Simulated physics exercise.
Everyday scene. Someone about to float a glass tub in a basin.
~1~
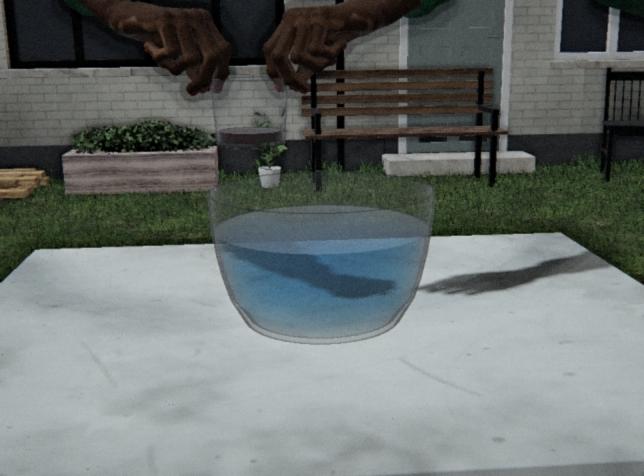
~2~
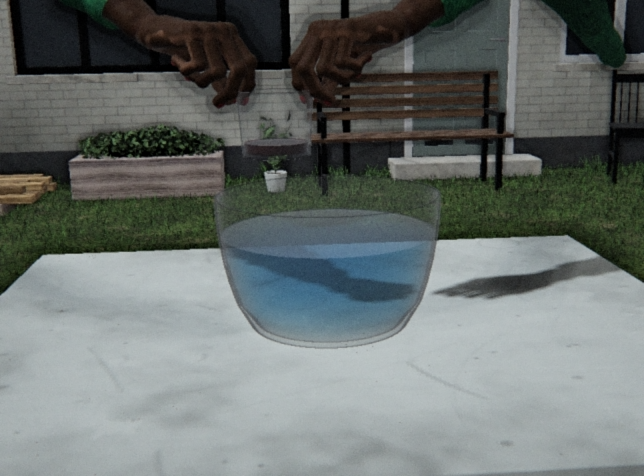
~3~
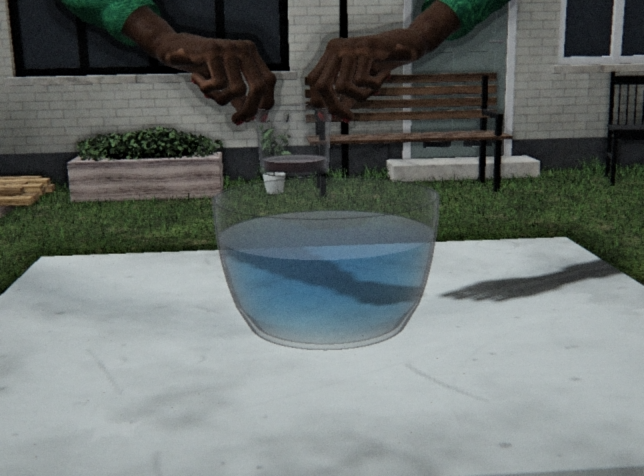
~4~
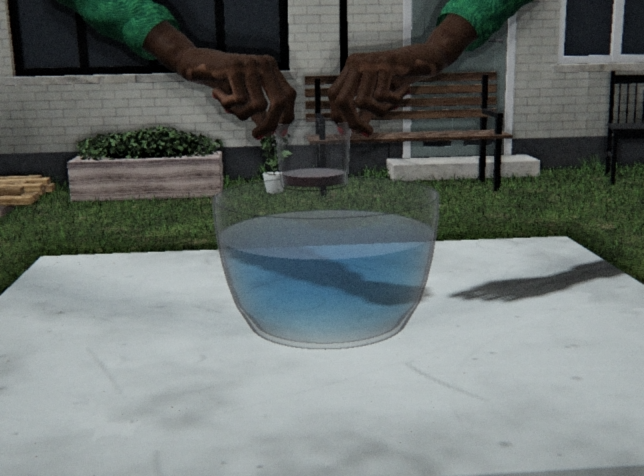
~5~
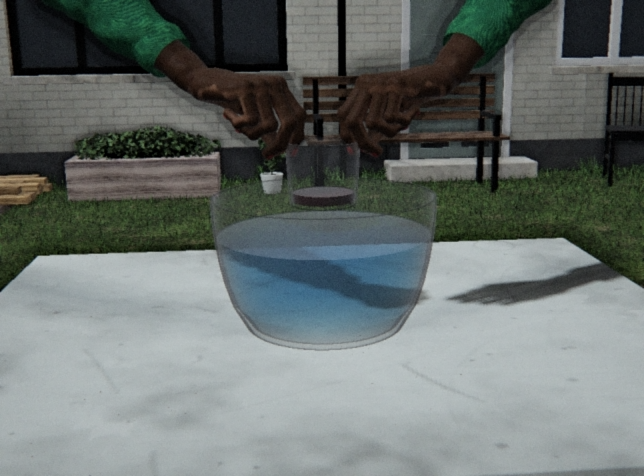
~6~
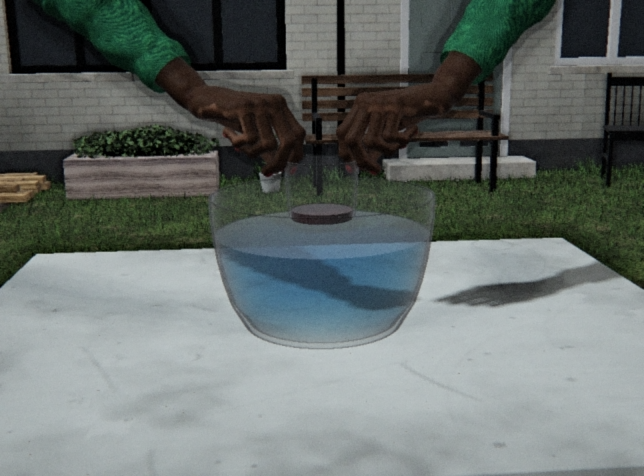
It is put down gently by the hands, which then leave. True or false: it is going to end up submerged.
False.
Shortly, the tub dips into the water.
Then, it bobs and steadies.
At the finish, the tub floats with about half of its side showing.
